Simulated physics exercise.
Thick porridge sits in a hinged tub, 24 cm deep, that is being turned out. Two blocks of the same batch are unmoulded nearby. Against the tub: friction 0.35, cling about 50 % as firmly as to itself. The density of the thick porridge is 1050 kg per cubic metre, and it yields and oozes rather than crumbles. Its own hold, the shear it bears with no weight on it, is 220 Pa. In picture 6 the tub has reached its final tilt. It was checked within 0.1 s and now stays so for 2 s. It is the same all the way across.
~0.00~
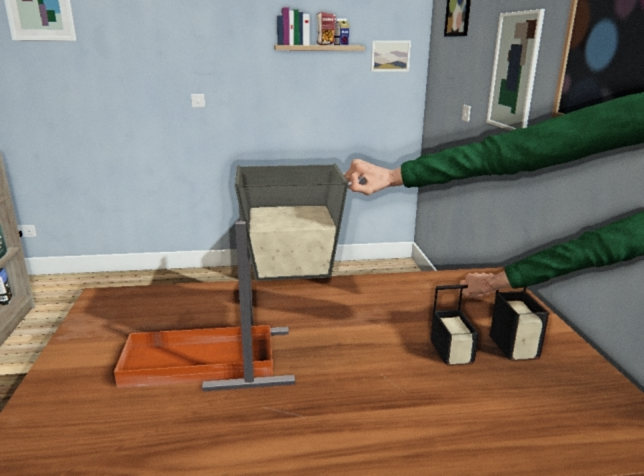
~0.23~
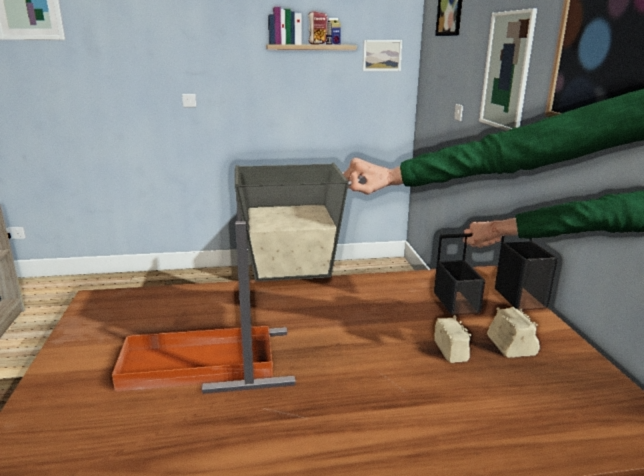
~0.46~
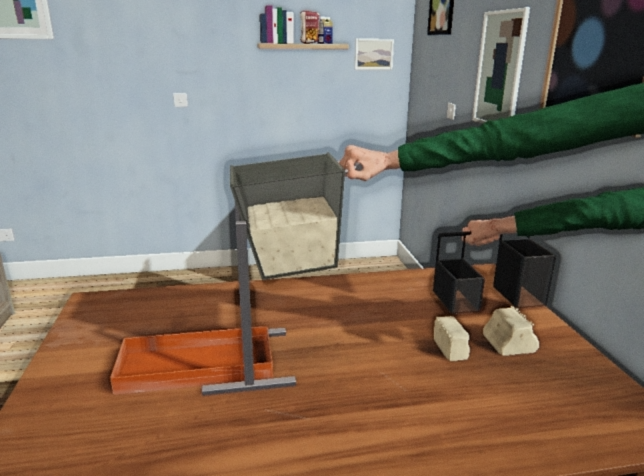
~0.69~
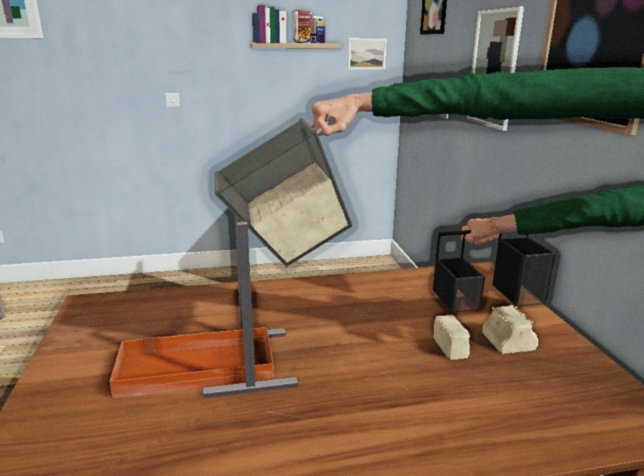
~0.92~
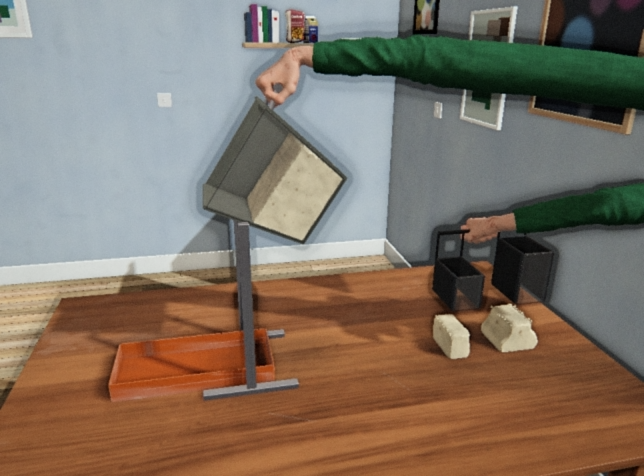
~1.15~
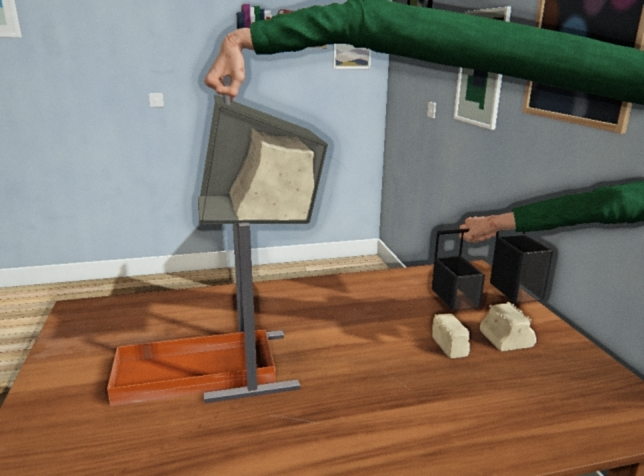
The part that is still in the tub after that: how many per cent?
About 100 %.
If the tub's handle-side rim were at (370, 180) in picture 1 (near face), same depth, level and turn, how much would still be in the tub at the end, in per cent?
Then about 70 %.
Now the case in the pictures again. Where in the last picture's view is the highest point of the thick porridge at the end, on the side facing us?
Around (238, 169).
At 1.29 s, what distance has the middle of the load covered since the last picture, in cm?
Some 3 cm.
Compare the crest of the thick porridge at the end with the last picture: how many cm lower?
Roughly 5 cm.
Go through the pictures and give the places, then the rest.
The first picture shows handle-side rim at (345, 183), tilt 0 degrees; top of the thick porridge at (322, 228); blocks stand 8.1 cm, 13 cm (left to right).
The second picture shows handle-side rim at (345, 182), tilt 0 degrees; top of the thick porridge at (322, 228); blocks stand 7.8 cm, 9.9 cm (left to right).
The third picture shows handle-side rim at (341, 171), tilt 6 degrees; top of the thick porridge at (332, 219); blocks stand 7.8 cm, 9.2 cm (left to right).
The fourth picture shows handle-side rim at (312, 133), tilt 30 degrees; top of the thick porridge at (330, 182); blocks stand 7.7 cm, 9.1 cm (left to right).
The fifth picture shows handle-side rim at (263, 109), tilt 57 degrees; top of the thick porridge at (305, 148); blocks stand 7.7 cm, 9.1 cm (left to right).
The sixth picture shows handle-side rim at (219, 108), tilt 77 degrees; top of the thick porridge at (262, 145); blocks stand 7.7 cm, 9.1 cm (left to right).
After 1.29 s, the tub is at 77 degrees and holds 100 %.
After 1.46 s, the tub is at 77 degrees and holds 100 %.
After 1.63 s, the tub is at 77 degrees and holds 100 %.
After 1.80 s, the tub is at 77 degrees and holds 100 %.
After 3.15 s, at the end, the tub is at 77 degrees and holds 100 %.
